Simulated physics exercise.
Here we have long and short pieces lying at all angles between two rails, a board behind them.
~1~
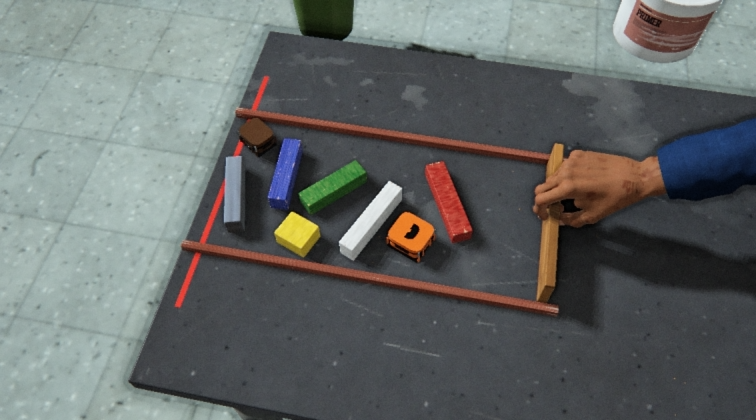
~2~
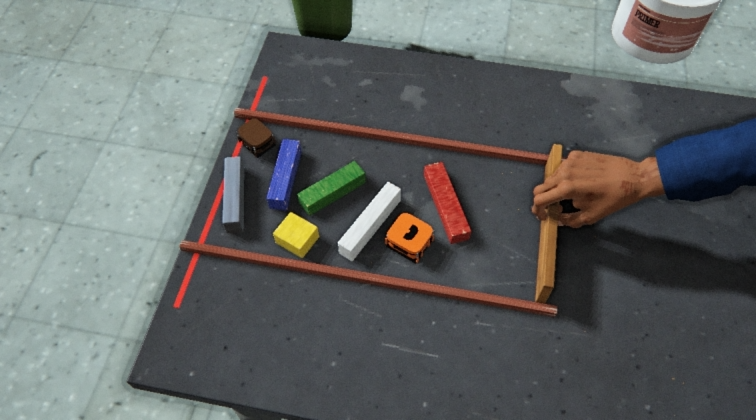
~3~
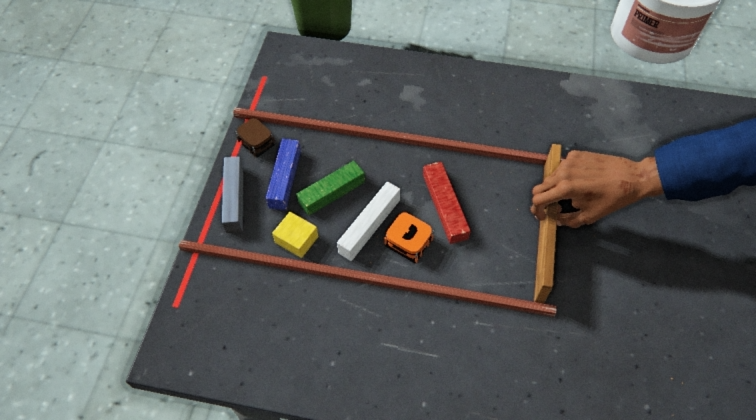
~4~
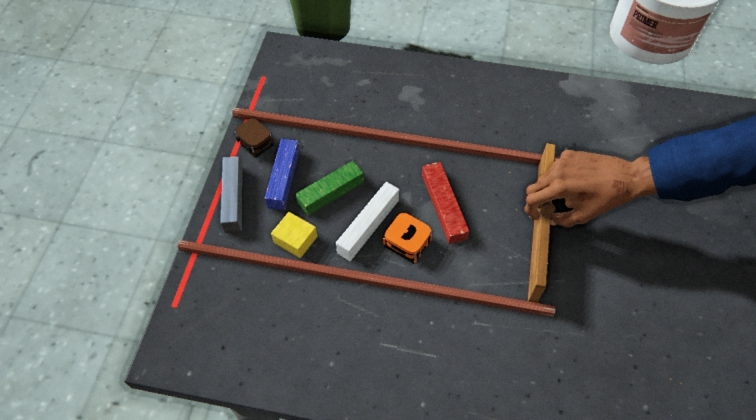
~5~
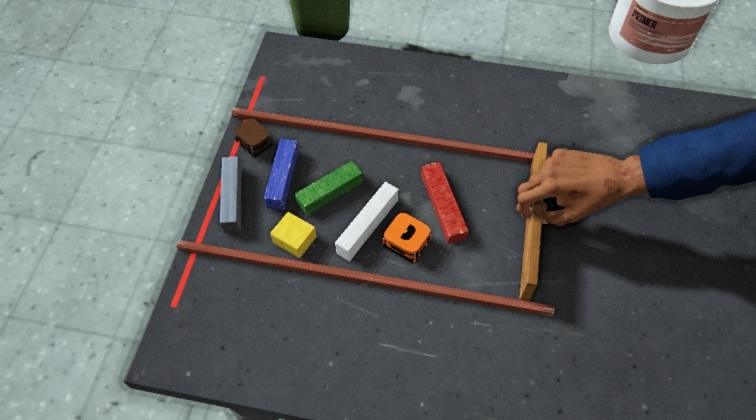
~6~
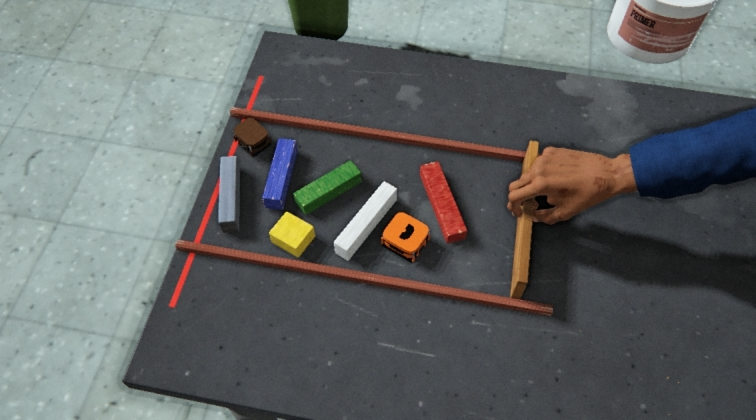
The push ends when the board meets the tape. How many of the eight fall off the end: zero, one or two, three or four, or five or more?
The number that fall off is five or more.
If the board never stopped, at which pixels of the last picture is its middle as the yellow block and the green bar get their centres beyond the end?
Its middle is around (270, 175) and around (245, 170).
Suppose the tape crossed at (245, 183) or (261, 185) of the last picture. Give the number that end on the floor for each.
In that order 5 and 4.
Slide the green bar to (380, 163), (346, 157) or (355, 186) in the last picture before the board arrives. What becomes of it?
In turn it is lost; falls; is lost.
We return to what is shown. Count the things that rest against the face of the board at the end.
It touches 2.
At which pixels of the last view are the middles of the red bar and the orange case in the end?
The red bar stops around (216, 162); the orange case around (184, 223).
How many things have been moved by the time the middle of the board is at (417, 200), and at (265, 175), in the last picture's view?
At the one place 3, at the other 8.
Soon after, none off yet; grey stick at rest near (230, 194); brown case at rest near (252, 137); blue bar at rest near (281, 173).
After that, none off yet; grey stick displaced a little near (215, 190); brown case moving near (248, 136); blue bar displaced a little near (253, 167).
In the end, the number that fall off is five or more; gone, white bar, green bar, yellow block, blue bar, brown case and grey stick.
